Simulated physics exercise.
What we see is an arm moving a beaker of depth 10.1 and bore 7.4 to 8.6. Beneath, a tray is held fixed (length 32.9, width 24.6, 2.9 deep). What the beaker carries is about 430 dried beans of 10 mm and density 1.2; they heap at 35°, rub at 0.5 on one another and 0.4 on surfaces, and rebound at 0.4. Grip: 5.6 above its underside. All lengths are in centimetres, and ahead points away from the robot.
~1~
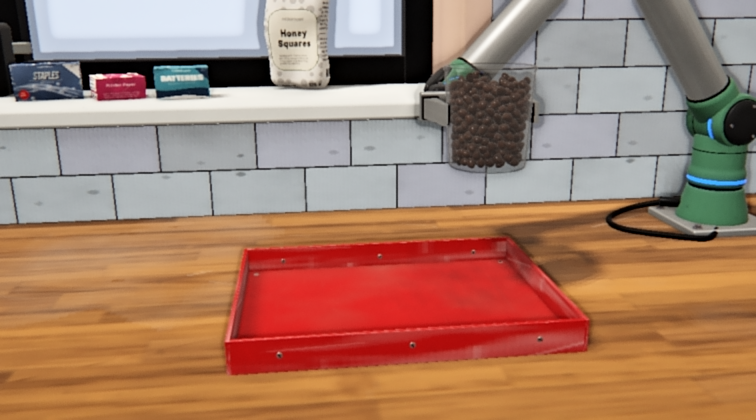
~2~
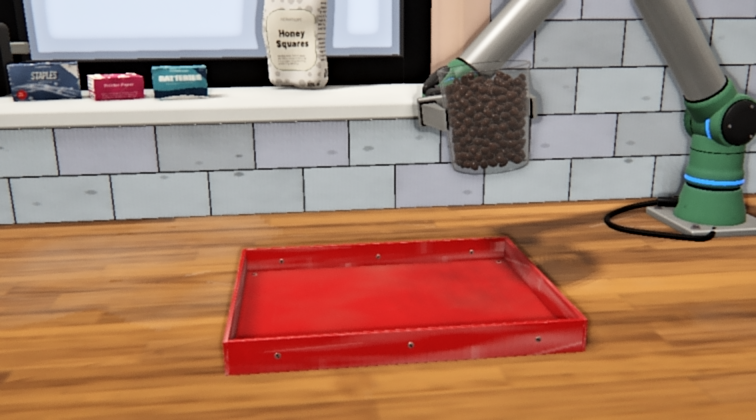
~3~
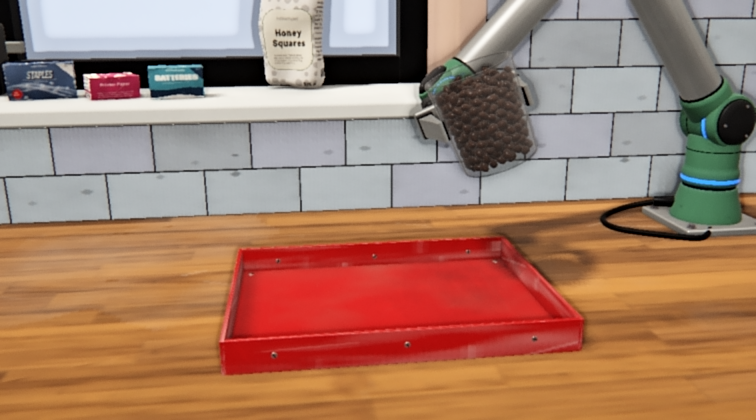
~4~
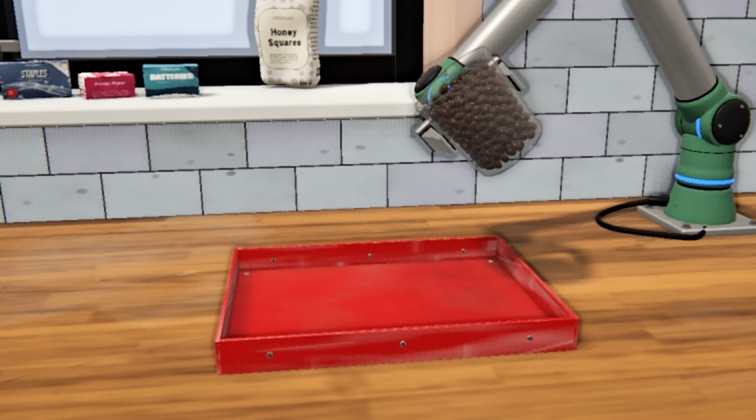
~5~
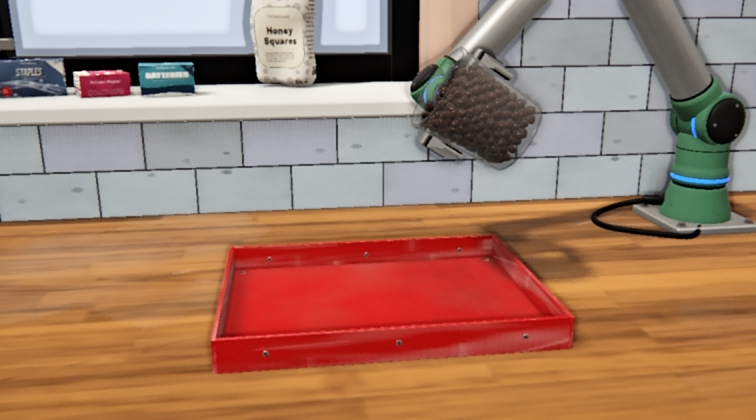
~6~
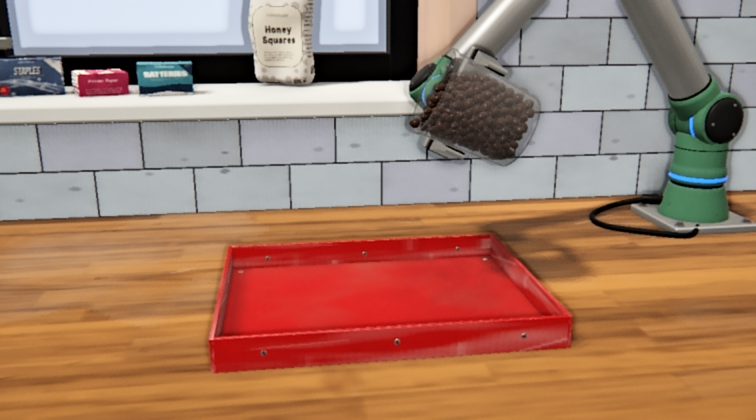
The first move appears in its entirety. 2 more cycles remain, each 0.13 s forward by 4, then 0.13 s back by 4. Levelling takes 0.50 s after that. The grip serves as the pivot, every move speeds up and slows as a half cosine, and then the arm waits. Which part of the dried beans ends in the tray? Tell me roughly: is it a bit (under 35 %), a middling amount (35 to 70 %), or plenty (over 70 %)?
Roughly a bit, under 35 %.
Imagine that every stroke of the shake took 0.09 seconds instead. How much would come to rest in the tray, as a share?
Roughly 40 percent would.
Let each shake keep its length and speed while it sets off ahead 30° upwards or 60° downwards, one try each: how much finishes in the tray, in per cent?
You'd get some 35 per cent with the first setting and some 5 per cent with the second.
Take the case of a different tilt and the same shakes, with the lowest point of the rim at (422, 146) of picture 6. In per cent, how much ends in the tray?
Roughly 60 per cent.
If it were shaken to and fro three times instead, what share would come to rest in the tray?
Then roughly 30 percent.
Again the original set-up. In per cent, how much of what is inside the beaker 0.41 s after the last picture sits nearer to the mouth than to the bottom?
Some 45 percent is in that half.
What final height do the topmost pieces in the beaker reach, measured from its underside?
10.0 cm.
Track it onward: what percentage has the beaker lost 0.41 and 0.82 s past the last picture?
Taking the two times in order, I'd say 15 and then 25 per cent.
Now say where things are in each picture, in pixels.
The first frame shows the beaker middle at (488, 118), level; upper third of the load around (490, 94), from x 455 to 525, top at y 75; 426 in the beaker.
The second frame shows the beaker middle at (487, 118), tilted 6° forward; upper third of the load around (487, 95), from x 450 to 520, top at y 75.
The third frame shows the beaker middle at (485, 117), tilted 22° forward; upper third of the load around (485, 96), from x 440 to 530, top at y 70.
The fourth frame shows the beaker middle at (482, 116), tilted 42° forward; upper third of the load around (481, 96), from x 435 to 535, top at y 65.
The fifth frame shows the beaker middle at (479, 114), tilted 58° forward; upper third of the load around (476, 95), from x 425 to 530, top at y 70.
The sixth frame shows the beaker middle at (478, 112), tilted 64° forward; upper third of the load around (475, 96), from x 415 to 530, top at y 80; 426 in the beaker.
Then, 0.41 s on, tilted 64° forward, highest piece 23 above the table; 358 in the beaker, 63 in the tray, 5 in flight or on a rim.
Then, 0.82 s on, tilted 23° forward, highest piece 24 above the table; 323 in the beaker, 102 in the tray, 1 in flight or on a rim.
Then, 1.22 s on, level, highest piece 25 above the table; 323 in the beaker, 103 in the tray.
Then, 2.27 s on, level, highest piece 25 above the table; 323 in the beaker, 103 in the tray.
In the end, 323 in the beaker, 103 in the tray. That is 24 % in the tray.
